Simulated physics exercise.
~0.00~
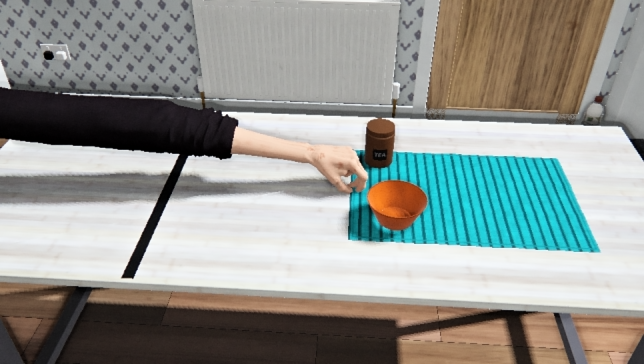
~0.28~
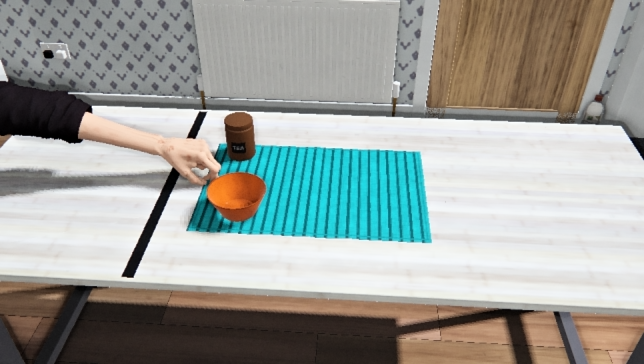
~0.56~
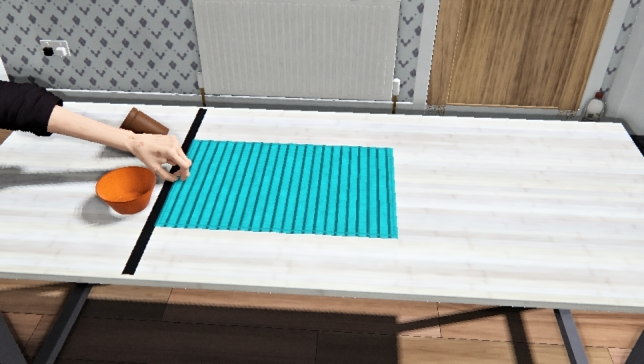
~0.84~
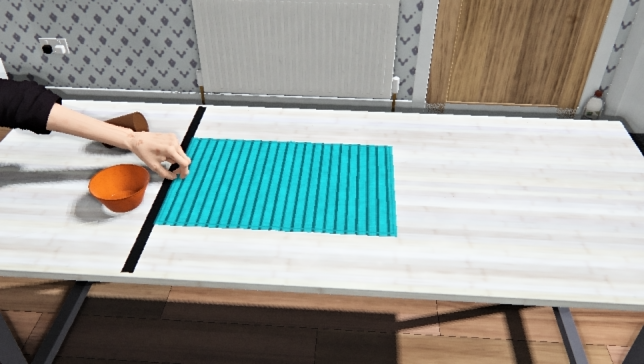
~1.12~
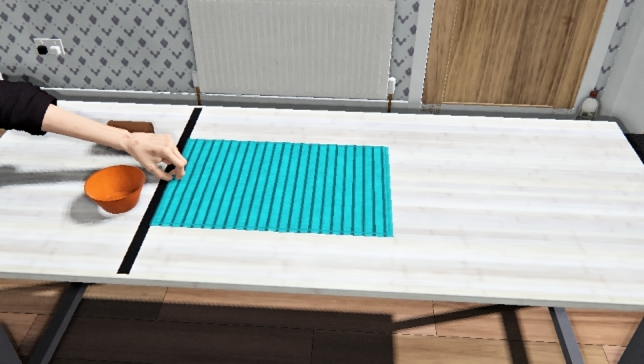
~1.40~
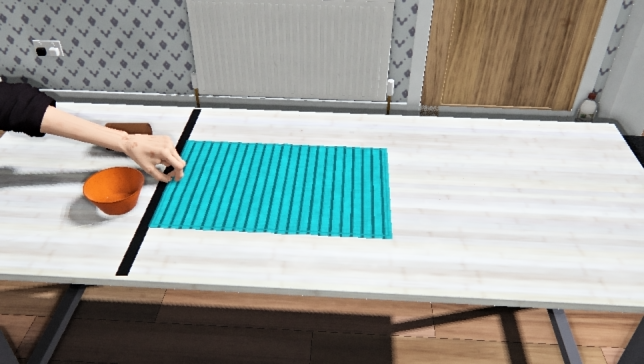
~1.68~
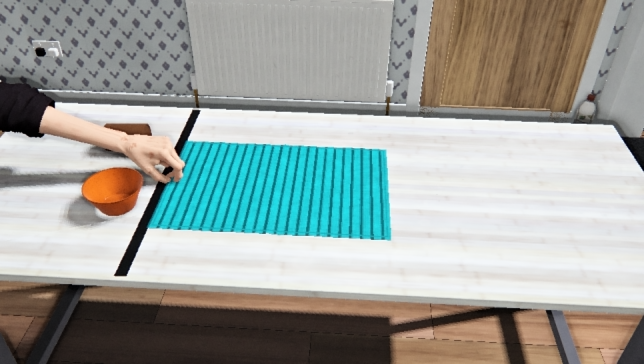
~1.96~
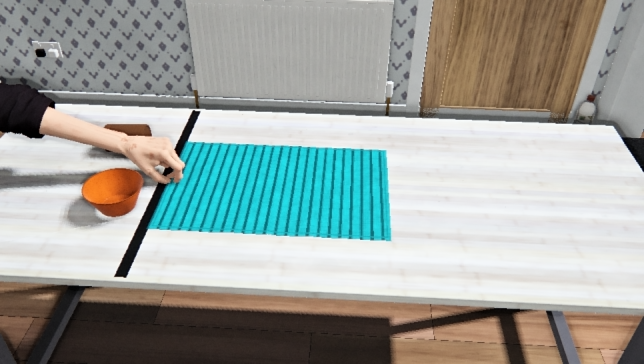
The video shows a hand pulling a turquoise striped cloth carrying a brown jar and an orange bowl leftward across a table, stopping at a black strip of tape. Both slide off the front of the cloth, the jar tipping onto its side and the bowl staying upright beyond the tape.
